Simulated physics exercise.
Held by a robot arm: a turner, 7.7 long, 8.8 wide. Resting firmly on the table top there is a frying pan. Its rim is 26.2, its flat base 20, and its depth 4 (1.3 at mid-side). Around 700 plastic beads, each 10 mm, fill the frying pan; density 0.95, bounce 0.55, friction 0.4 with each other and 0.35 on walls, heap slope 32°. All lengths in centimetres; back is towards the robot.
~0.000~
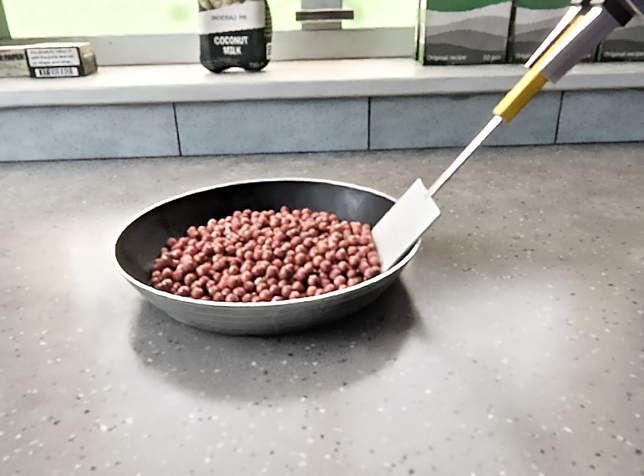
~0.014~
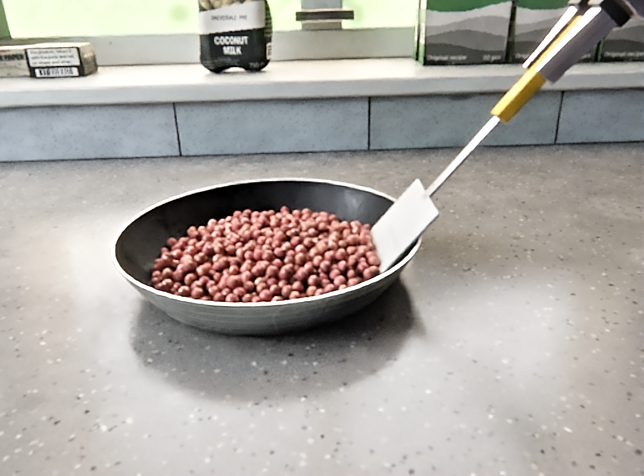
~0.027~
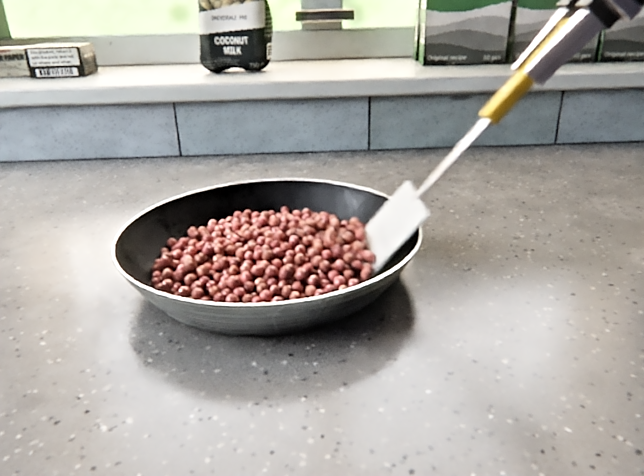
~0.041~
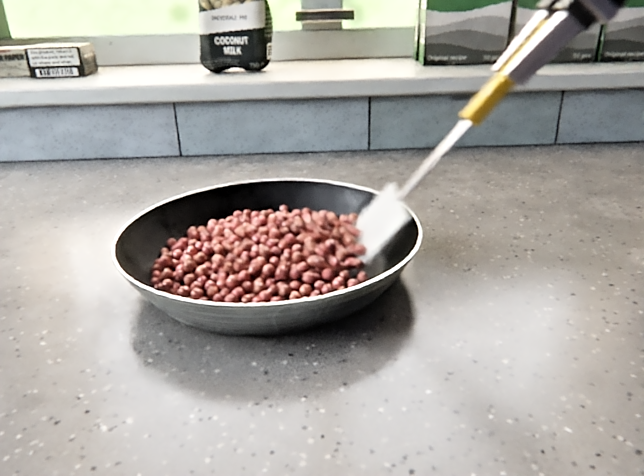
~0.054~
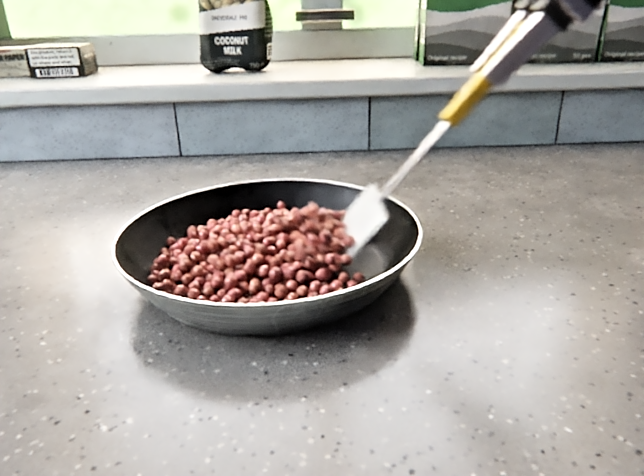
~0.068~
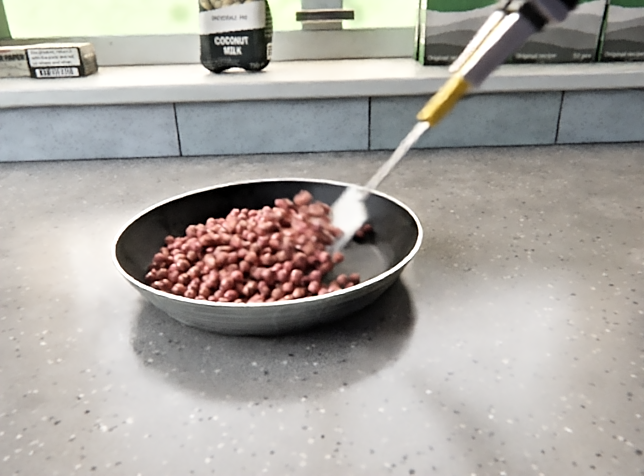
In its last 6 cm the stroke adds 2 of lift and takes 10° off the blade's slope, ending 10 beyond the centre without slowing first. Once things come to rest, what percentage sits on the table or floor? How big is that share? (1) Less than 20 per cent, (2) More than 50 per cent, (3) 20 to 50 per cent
3.
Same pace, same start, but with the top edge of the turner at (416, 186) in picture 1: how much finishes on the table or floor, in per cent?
Roughly 35 percent ends on the table or floor.
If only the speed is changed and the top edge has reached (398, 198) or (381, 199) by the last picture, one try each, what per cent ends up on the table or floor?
Some 15 and 30 per cent.
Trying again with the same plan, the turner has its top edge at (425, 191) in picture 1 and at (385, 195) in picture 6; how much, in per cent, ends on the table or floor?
Around 25 per cent finishes on the table or floor.
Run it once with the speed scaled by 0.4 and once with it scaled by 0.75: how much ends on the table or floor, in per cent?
Roughly 15 per cent on the first try and 30 per cent on the second.
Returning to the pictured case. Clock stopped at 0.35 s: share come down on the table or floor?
Share at that moment: About 15 %.
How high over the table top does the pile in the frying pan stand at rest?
Height at rest: Roughly 3.5 cm.
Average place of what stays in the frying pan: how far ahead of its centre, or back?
Roughly 3.0 centimetres ahead.
After 0.10 s, sloping 50°, highest piece 8 above the table; 695 in the frying pan.
After 0.13 s, sloping 48°, highest piece 9 above the table; 694 in the frying pan, 1 on the blade or in flight.
After 0.35 s, sloping 40°, highest piece 16 above the table; 460 in the frying pan, 105 on the table or floor, 130 on the blade or in flight.
After 1.40 s, sloping 40°, highest piece 4 above the table; 460 in the frying pan, 235 on the table or floor.
At rest, 460 in the frying pan, 235 on the table or floor. That is 34 % on the table or floor.
